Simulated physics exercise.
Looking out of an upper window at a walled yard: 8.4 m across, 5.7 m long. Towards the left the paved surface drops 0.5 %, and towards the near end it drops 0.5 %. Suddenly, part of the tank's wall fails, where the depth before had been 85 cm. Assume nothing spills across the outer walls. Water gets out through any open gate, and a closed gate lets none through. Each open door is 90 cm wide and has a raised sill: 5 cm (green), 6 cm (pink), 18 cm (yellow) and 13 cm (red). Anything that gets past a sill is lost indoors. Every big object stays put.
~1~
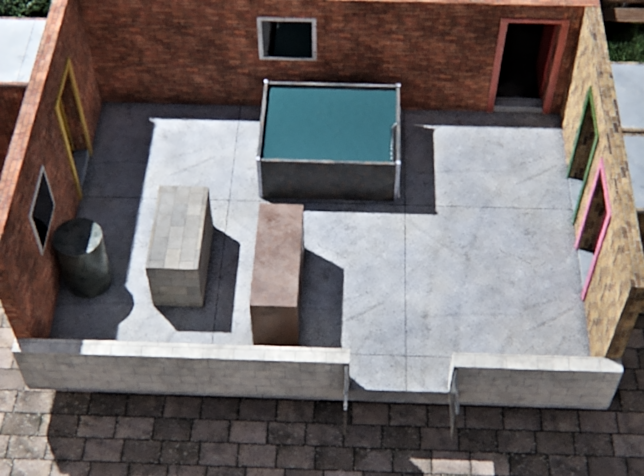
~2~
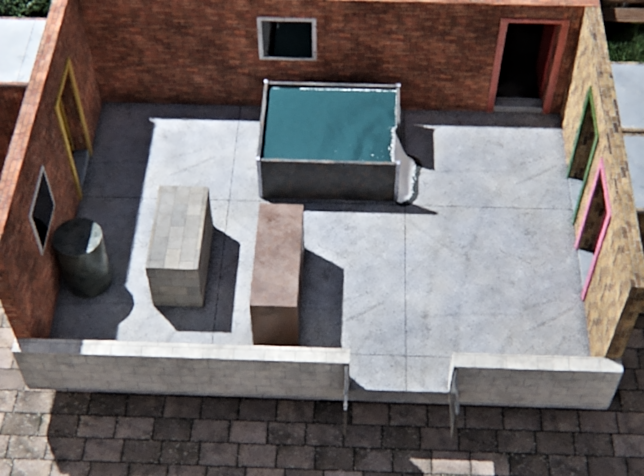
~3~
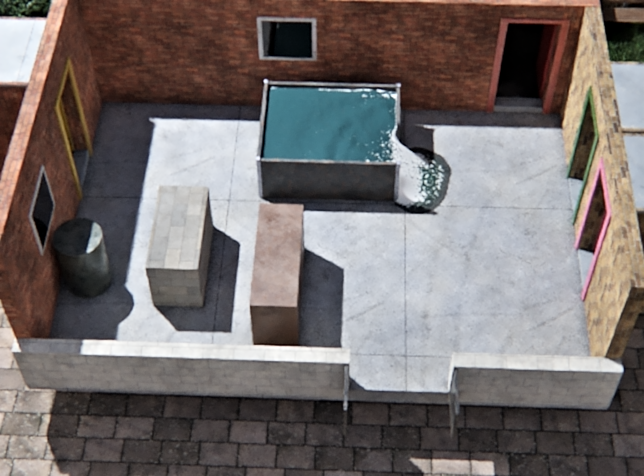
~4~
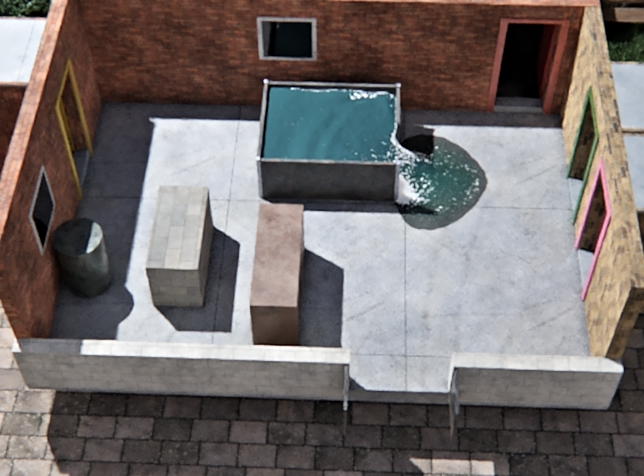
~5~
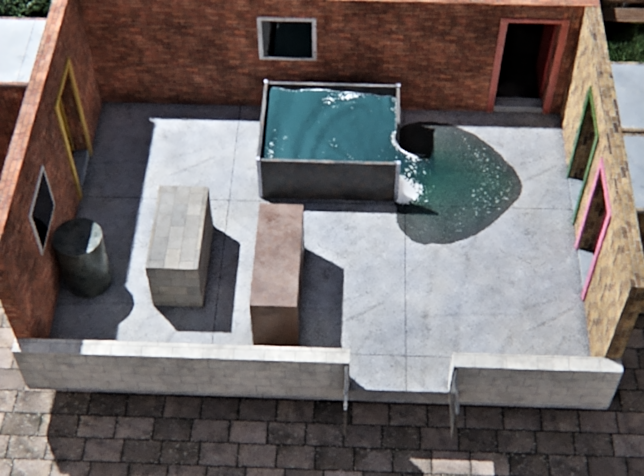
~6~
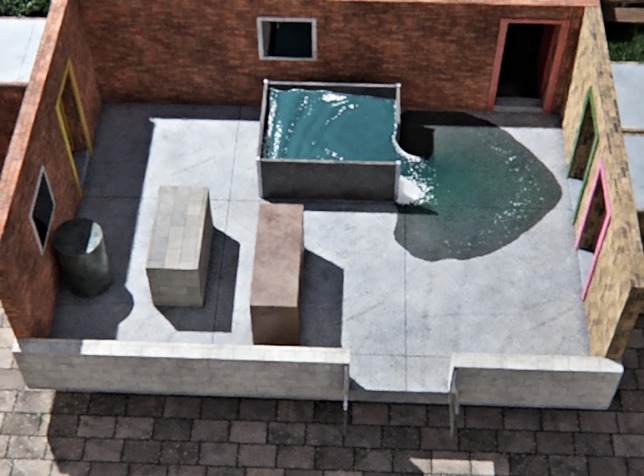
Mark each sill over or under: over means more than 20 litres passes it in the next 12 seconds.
Green door - over; pink door - over; yellow door - under; red door - over.
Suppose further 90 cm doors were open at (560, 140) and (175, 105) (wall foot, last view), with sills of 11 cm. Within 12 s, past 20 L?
Door 1: Higher; door 2: Lower.
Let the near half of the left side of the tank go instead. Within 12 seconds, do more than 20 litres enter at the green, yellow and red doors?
Green short, yellow beyond, red short.
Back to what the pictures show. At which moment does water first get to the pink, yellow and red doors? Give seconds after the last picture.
Pink: 0.4 s; yellow: 7.5 s; red: 0.2 s.
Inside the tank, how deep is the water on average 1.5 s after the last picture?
It averages close to 47 cm.
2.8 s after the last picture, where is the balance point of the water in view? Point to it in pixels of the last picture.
Its balance point lies near (415, 188).
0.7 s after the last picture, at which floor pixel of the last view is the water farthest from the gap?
Around (577, 294).
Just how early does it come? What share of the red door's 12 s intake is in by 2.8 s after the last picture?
Around 85 percent.
Then, 0.7 s after the last picture water covers 25 % of the floor and is deepest (42 cm) near (407, 187); green door 13 cm at the sill, 66 L in, pink door 17 cm at the sill, 3 L in, yellow door not reached, red door 10 cm at the sill, 0 L in.
Then, 1.5 s after the last picture water covers 35 % of the floor and is deepest (40 cm) near (588, 382); green door 21 cm at the sill, 210 L in, pink door 19 cm at the sill, 60 L in, yellow door not reached, red door 25 cm at the sill, 15 L in.
Then, 2.8 s after the last picture water covers 35 % of the floor and is deepest (27 cm) near (588, 382); green door 21 cm at the sill, 393 L in, pink door 15 cm at the sill, 126 L in, yellow door not reached, red door 17 cm at the sill, 60 L in.
Then, 6.3 s after the last picture water covers 65 % of the floor and is deepest (16 cm) near (576, 382); green door 13 cm at the sill, 602 L in, pink door 9 cm at the sill, 176 L in, yellow door not reached, red door 9 cm at the sill, 72 L in.
Then, 11.3 s after the last picture water covers 90 % of the floor and is deepest (11 cm) near (552, 381); green door 8 cm at the sill, 674 L in, pink door 9 cm at the sill, 198 L in, yellow door 3 cm at the sill, 0 L in, red door 5 cm at the sill, 72 L in.
